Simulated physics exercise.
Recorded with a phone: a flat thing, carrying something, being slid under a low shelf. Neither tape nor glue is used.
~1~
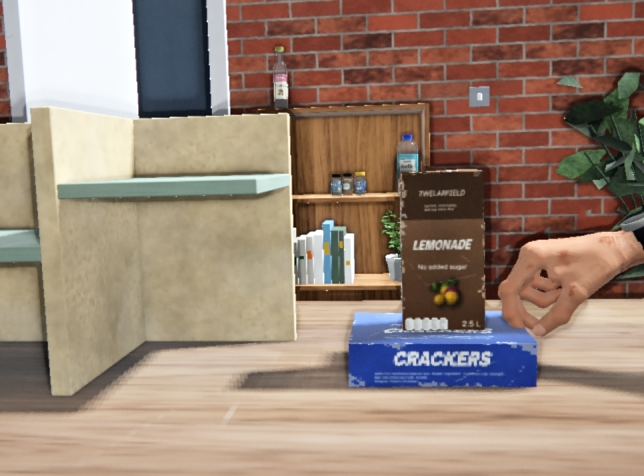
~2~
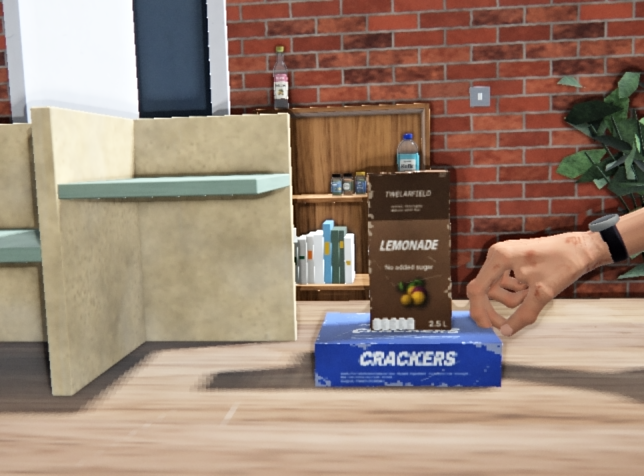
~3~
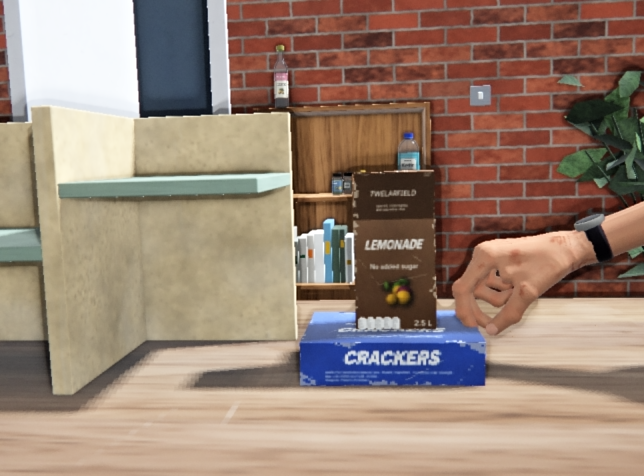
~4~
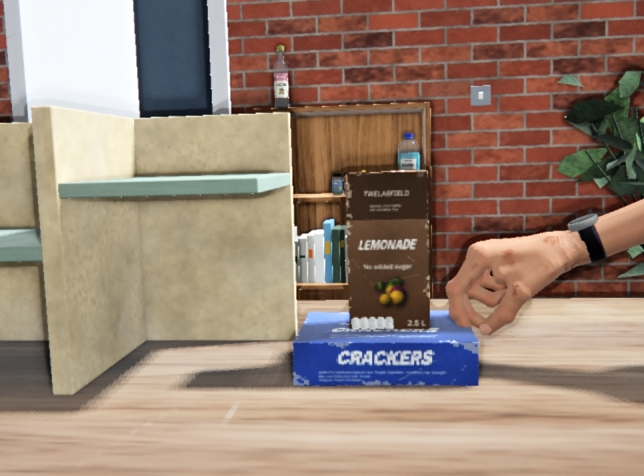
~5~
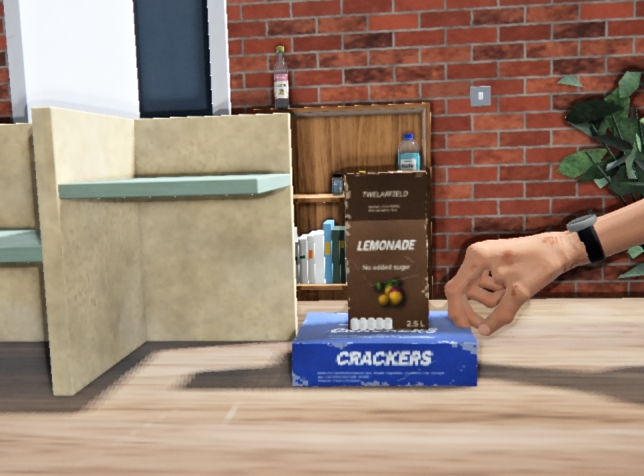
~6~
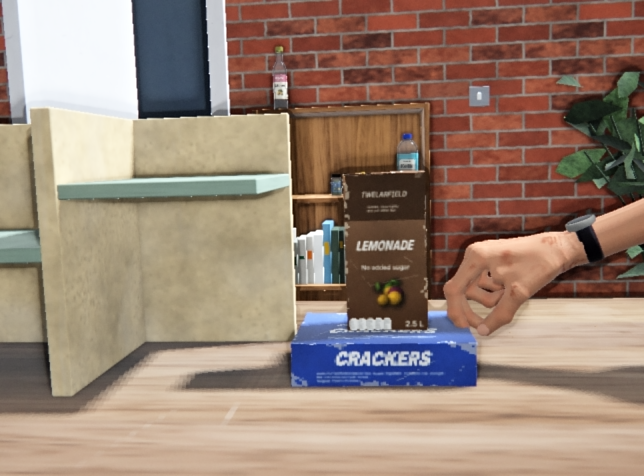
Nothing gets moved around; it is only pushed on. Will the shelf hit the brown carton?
Yes.
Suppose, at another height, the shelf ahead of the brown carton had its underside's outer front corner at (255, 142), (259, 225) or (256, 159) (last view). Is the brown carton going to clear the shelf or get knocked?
Try by try, it goes underneath; hits the shelf; goes underneath.
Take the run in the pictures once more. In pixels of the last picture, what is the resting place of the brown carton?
Its middle settles near (340, 306) in the last picture.
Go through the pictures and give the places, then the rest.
Hand sliding it forward; brown carton (441, 249); blue packet (437, 346), in the first picture.
Hand sliding it forward; brown carton (408, 249); shelf (99, 242), in the second picture.
Hand sliding it forward; brown carton (394, 248); blue packet (391, 345), in the third picture.
Hand sliding it forward; brown carton (388, 249); shelf (100, 241), in the fourth picture.
Hand sliding it forward; brown carton (387, 249); blue packet (384, 346), in the fifth picture.
Hand sliding it forward; brown carton (386, 249); shelf (99, 242), in the sixth picture.
Then, 1.14 s past the last view, brown carton leaning 19° off how it started near (301, 243).
Then, 1.56 s past the last view, brown carton leaning 61° off how it started near (308, 256).
Finally, the brown carton gets scraped off its spot, near (341, 306).
